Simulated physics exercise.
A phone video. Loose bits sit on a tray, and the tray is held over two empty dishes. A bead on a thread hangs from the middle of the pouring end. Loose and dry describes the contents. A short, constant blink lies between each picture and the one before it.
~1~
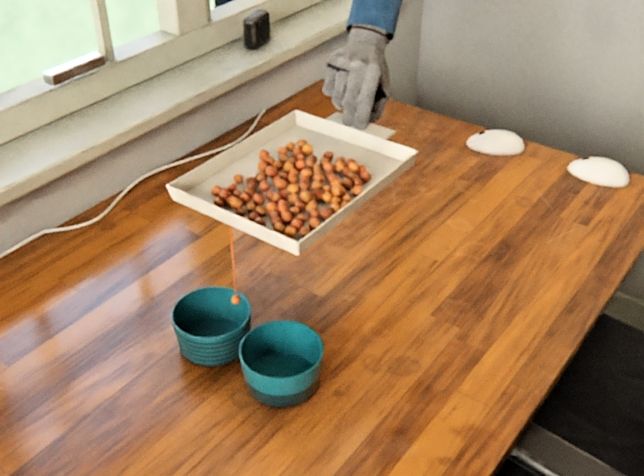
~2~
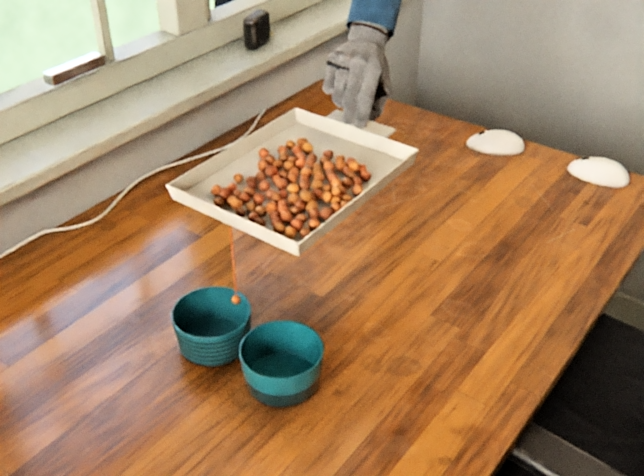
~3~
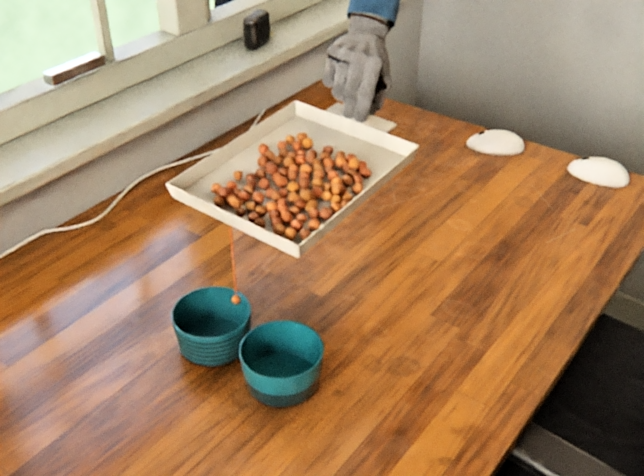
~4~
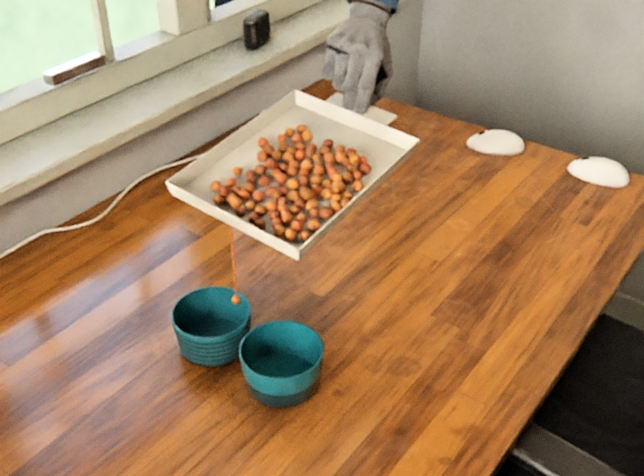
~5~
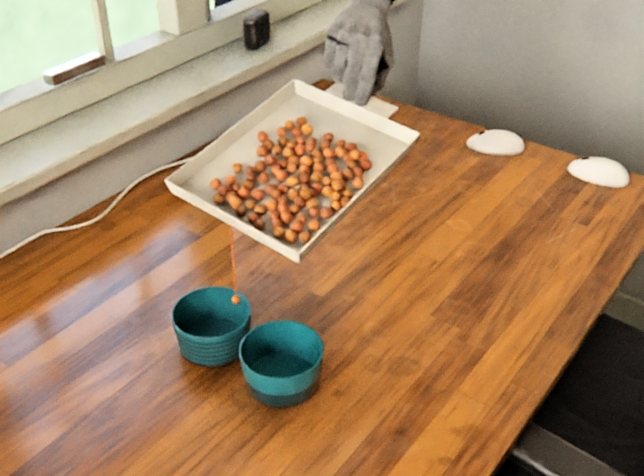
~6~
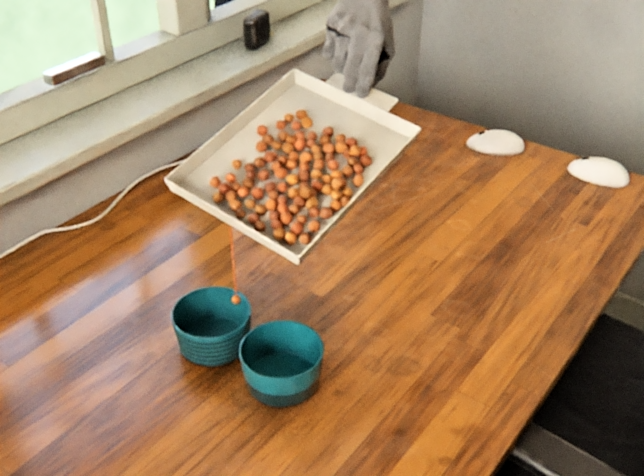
We see a gloved hand holding a pale tray of hazelnuts above two teal dishes on a wooden table, with a bead hanging on a thread; the hand gradually raises the tray's far end, tilting it toward its right front corner.
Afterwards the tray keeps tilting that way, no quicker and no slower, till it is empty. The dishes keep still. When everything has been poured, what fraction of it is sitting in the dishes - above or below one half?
Well, most of it stays in the dishes by the end.
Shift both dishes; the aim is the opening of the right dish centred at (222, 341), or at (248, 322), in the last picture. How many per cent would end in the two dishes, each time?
About 10% on the first try and 20% on the second.
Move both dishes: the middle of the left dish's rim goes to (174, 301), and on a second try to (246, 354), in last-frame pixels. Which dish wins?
The first time it's the right member, the second time the left member.
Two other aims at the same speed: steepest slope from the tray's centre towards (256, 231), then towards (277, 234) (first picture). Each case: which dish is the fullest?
Result - first place: The right side, second place: The right side.
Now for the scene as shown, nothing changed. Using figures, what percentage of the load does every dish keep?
Roughly: Left 0 %, right 70 %.
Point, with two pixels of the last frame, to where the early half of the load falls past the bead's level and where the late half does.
First close to (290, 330), next close to (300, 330).
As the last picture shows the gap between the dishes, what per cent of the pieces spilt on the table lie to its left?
Looks to be around 20 per cent of the spill.
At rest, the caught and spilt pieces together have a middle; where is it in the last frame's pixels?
Somewhere close to (287, 374) in the last picture.
Shortly afterwards, tray tipped steeply; the whole lot on the tray.
Next, tray tipped right over; all but a few on the tray; only a few outside both.
Some moments later, tray tipped past a quarter turn; near two thirds in the right dish; near a third outside both.
In the end, tray tipped past a quarter turn; near two thirds in the right dish; none at all in the left dish; near a third outside both.
